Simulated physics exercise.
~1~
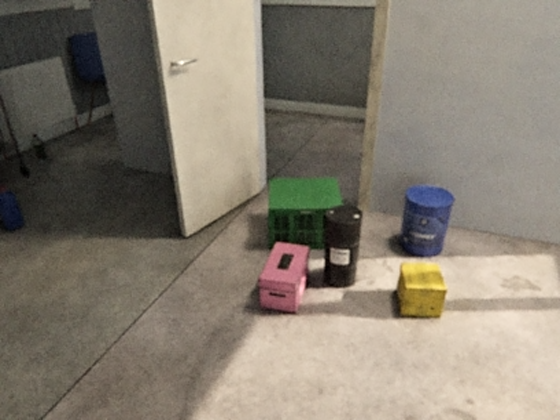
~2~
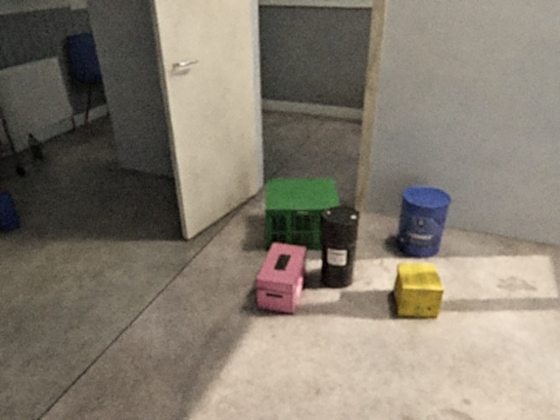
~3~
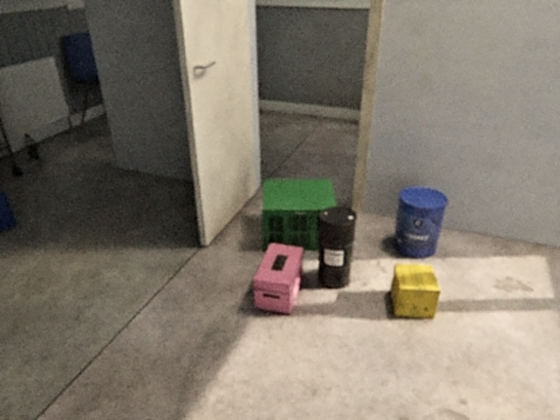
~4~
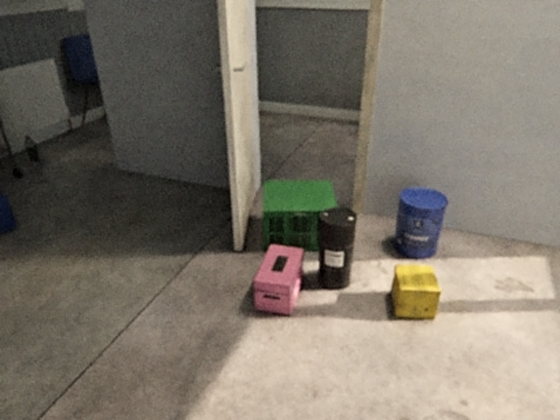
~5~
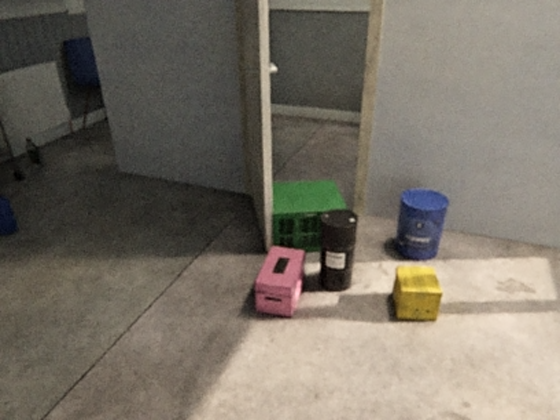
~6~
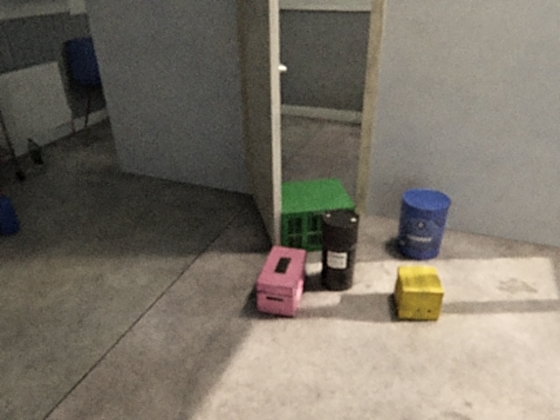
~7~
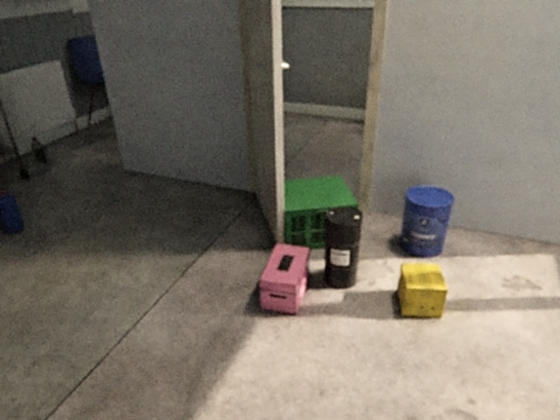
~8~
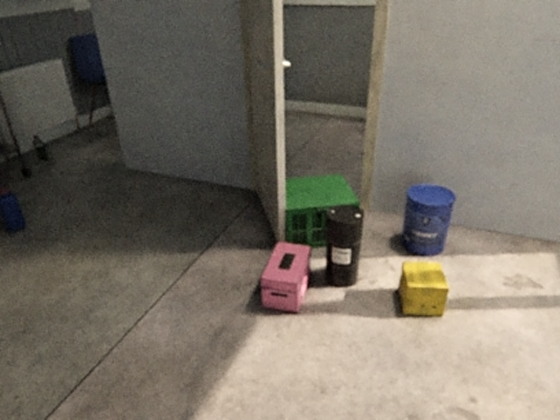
The clip opens on a pale door standing wide open in a grey room, with a green chest, a black canister, a pink toolbox, a blue pail and a yellow parcel on the concrete floor near the doorway. The door swings to the right, its free edge coming round toward the green chest, with nobody in view. It meets the chest and nudges it slightly to the right, while the other objects stay put. The door then stops against the chest and stays there, still well ajar, with all five objects in view.
